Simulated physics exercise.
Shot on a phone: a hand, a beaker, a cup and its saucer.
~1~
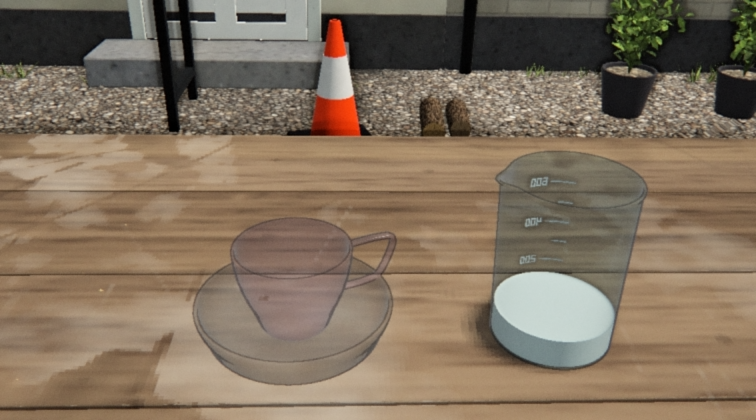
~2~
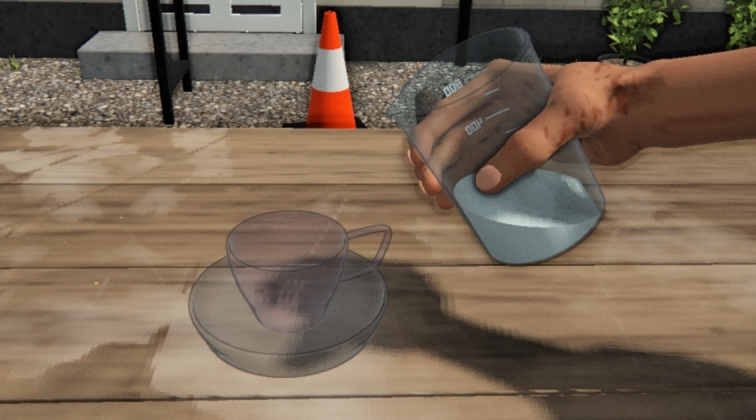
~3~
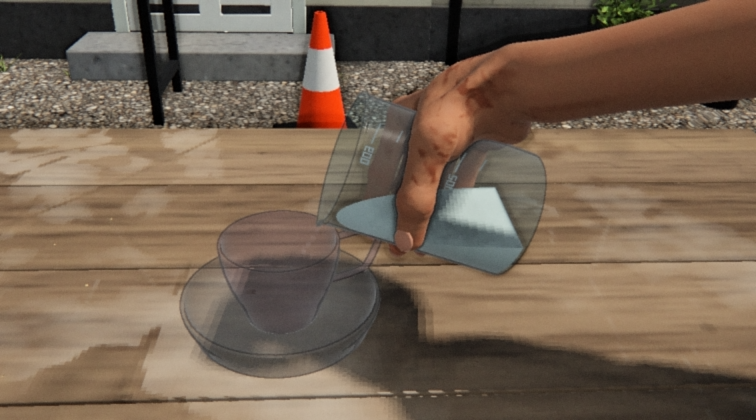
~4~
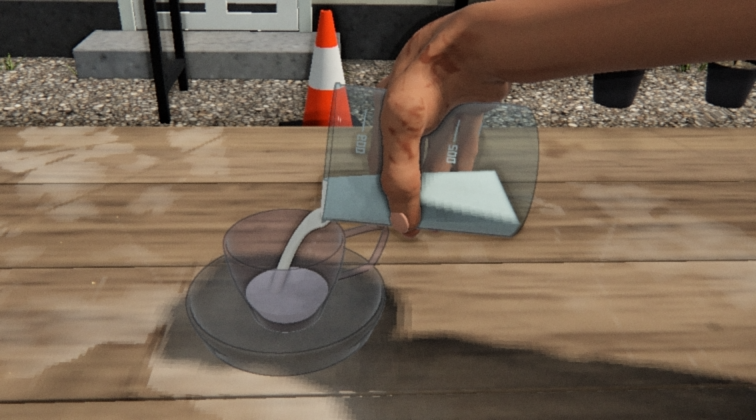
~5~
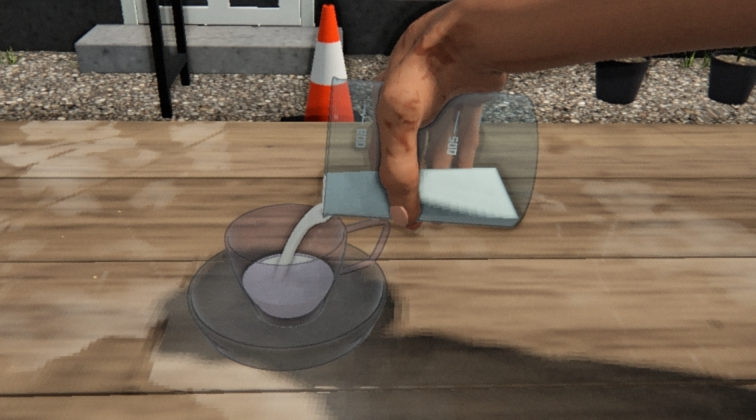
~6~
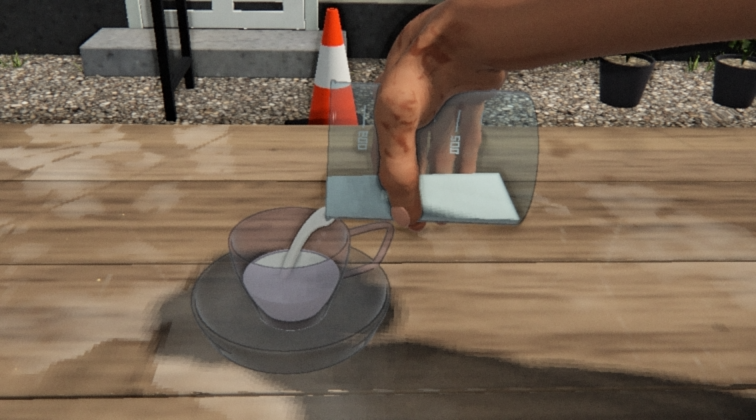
A clear glass beaker holding a pale, whitish liquid stands at the right of a wooden tabletop outdoors, seen from slightly above. A pinkish see-through cup sits on its saucer at the left, with an orange-and-white cone, gravel and potted plants behind. A hand lifts the beaker, brings it left while tilting it, and pours a stream into the cup, whose level rises, as the view shifts slightly.
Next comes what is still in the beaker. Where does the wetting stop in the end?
It stops at the cup.
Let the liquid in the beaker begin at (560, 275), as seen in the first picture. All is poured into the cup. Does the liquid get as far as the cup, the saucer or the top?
Outcome: Overflow to saucer only.
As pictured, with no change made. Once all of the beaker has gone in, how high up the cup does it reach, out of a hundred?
I'd put it at around 65 per cent.
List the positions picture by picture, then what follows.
In the first frame, both stand on the top; beaker (561, 257) nearly empty; cup (293, 280) empty; saucer (288, 368) dry.
In the second frame, the hand lifts the beaker; beaker (503, 149) tipped 30° with all of its load; cup (289, 273) empty.
In the third frame, the beaker is brought over; beaker (428, 186) tipped 70° with all of its load; cup (281, 273) empty.
In the fourth frame, a stream runs into the cup; beaker (422, 162) tipped 85° with about three quarters of its load; cup about a quarter full, surface at (287, 291).
In the fifth frame, a stream runs into the cup; beaker (421, 155) tipped 85° with about two thirds of its load; cup (288, 266) about a third full.
In the sixth frame, a stream runs into the cup; beaker (421, 154) tipped 85° with about half of its load; cup about a third full, surface at (292, 276); saucer (286, 357) dry.
Soon after, the cup is about half full; the saucer is dry.
Later, the cup is about two thirds full; the saucer is dry.
In the end, the cup is about two thirds full; the saucer is dry.
